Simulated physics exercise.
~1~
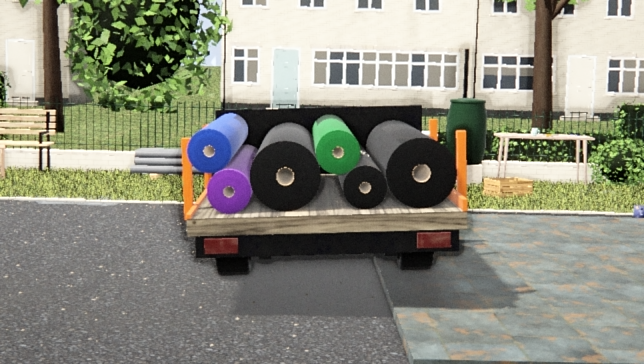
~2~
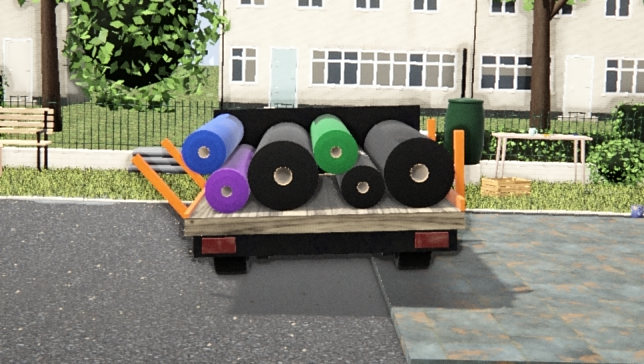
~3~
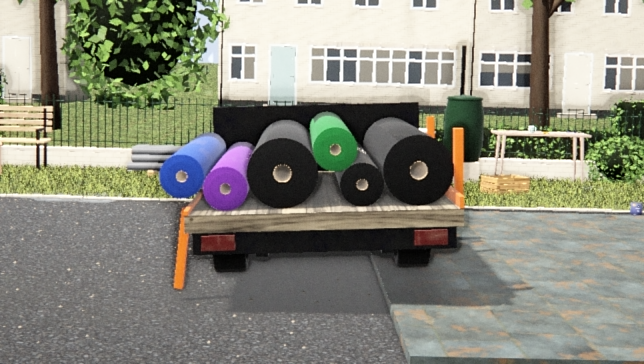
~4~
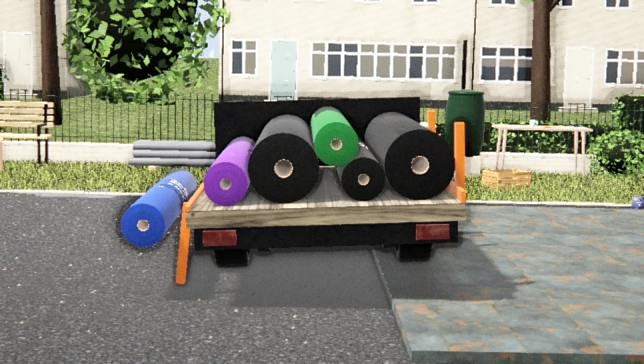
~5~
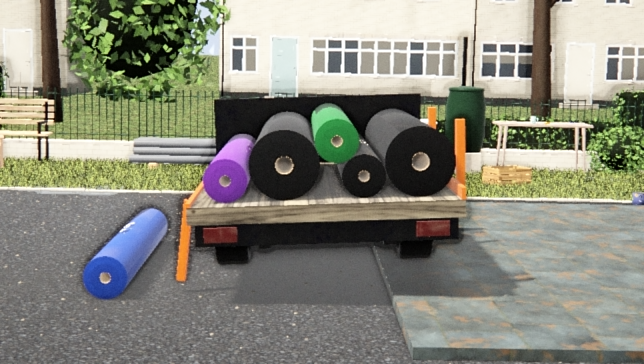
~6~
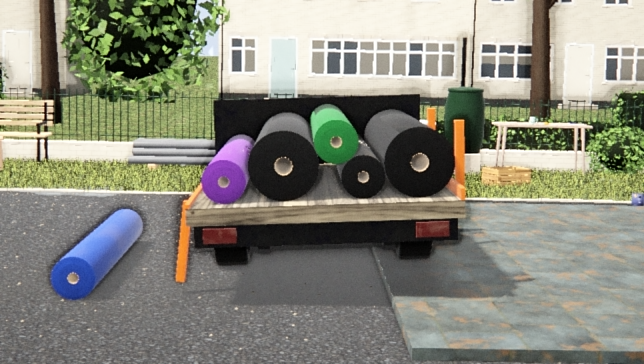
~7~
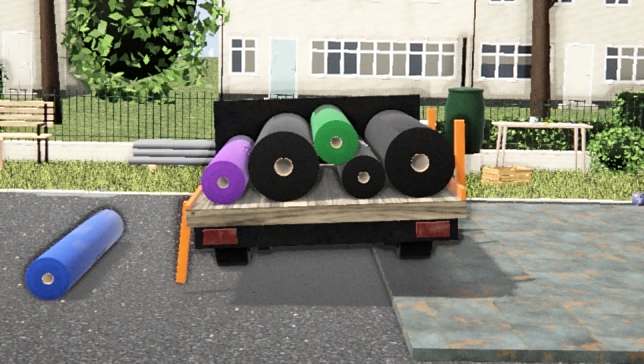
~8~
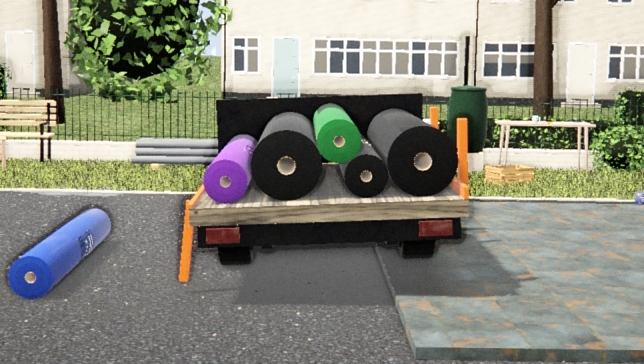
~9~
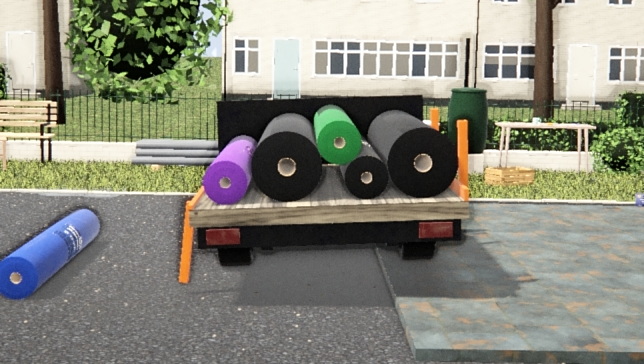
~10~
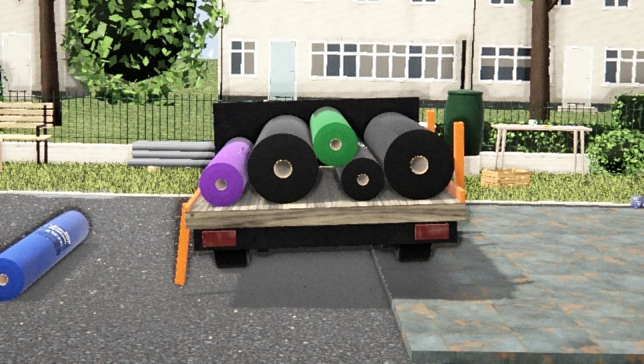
A blue roll drops off the trailer's left side as the orange posts swing down, then rolls away left.
